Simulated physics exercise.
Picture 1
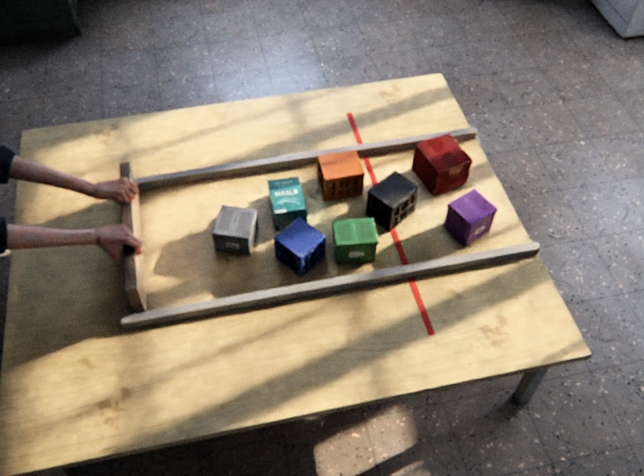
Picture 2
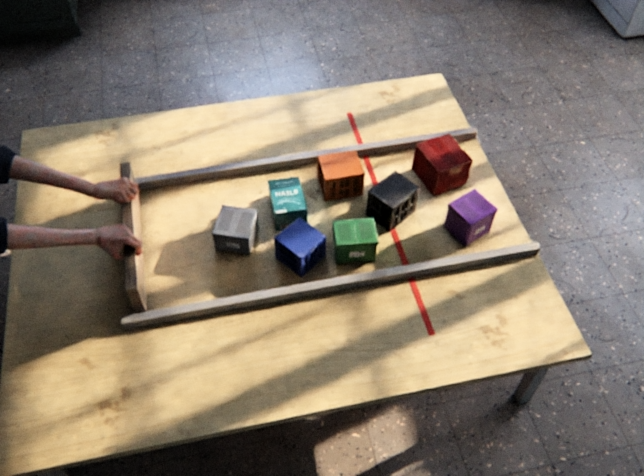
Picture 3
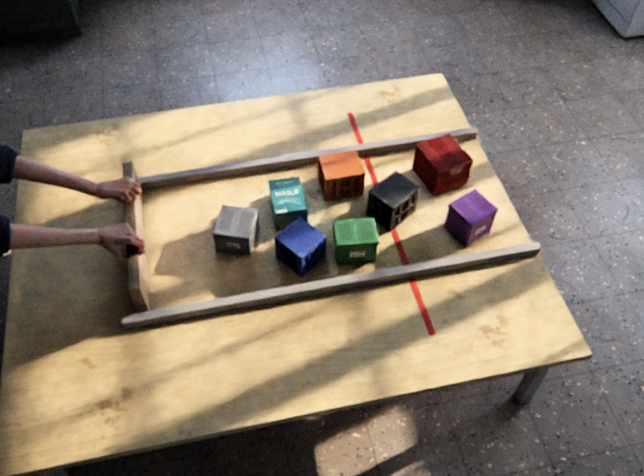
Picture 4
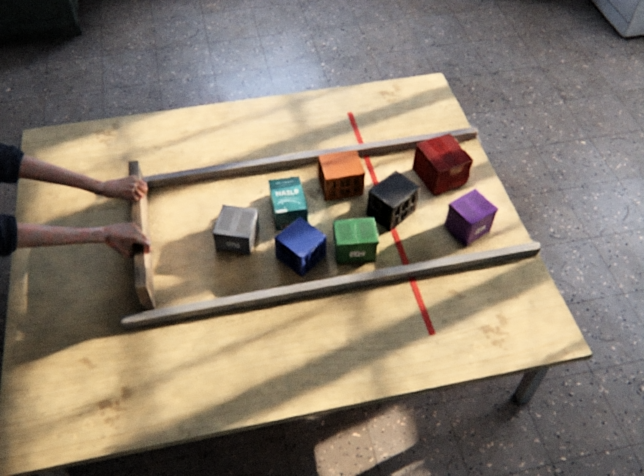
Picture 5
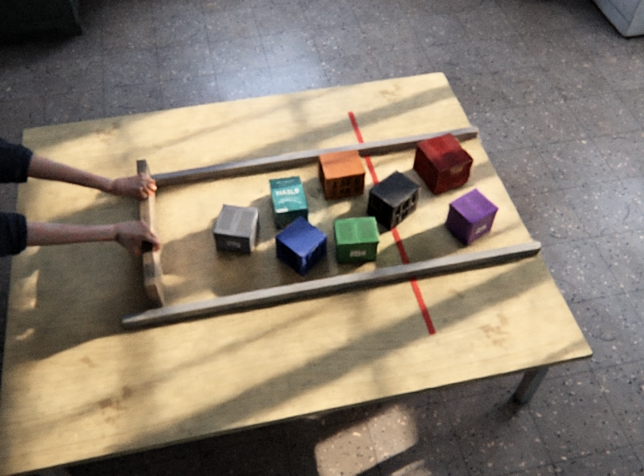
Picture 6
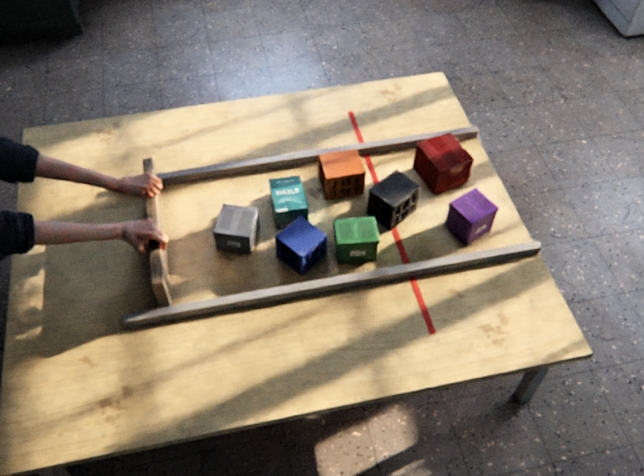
Two hands sliding a wooden plank slowly rightward between two battens on a table, while eight coloured boxes ahead stand still.
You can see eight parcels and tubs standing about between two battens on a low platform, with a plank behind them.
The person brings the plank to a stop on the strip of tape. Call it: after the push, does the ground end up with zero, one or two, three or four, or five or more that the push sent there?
The ground ends up with zero.
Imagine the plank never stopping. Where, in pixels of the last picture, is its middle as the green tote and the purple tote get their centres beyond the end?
Middle approx. at (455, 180), then approx. at (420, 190).
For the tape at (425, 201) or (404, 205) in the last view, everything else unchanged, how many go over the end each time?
The ground gets 1 in the first try and 0 in the second.
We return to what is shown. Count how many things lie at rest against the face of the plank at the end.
2 are in contact with it.
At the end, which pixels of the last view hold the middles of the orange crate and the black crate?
I'd put one close to (414, 154) and the other close to (458, 205).
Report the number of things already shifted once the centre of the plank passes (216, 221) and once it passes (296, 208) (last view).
Answer - first 1, then 5.
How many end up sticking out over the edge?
I count 0 overhanging.
Soon after, none off yet; purple tote at rest near (471, 217); red parcel at rest near (443, 164); black crate at rest near (393, 200).
In the end, the number that fall off is zero.
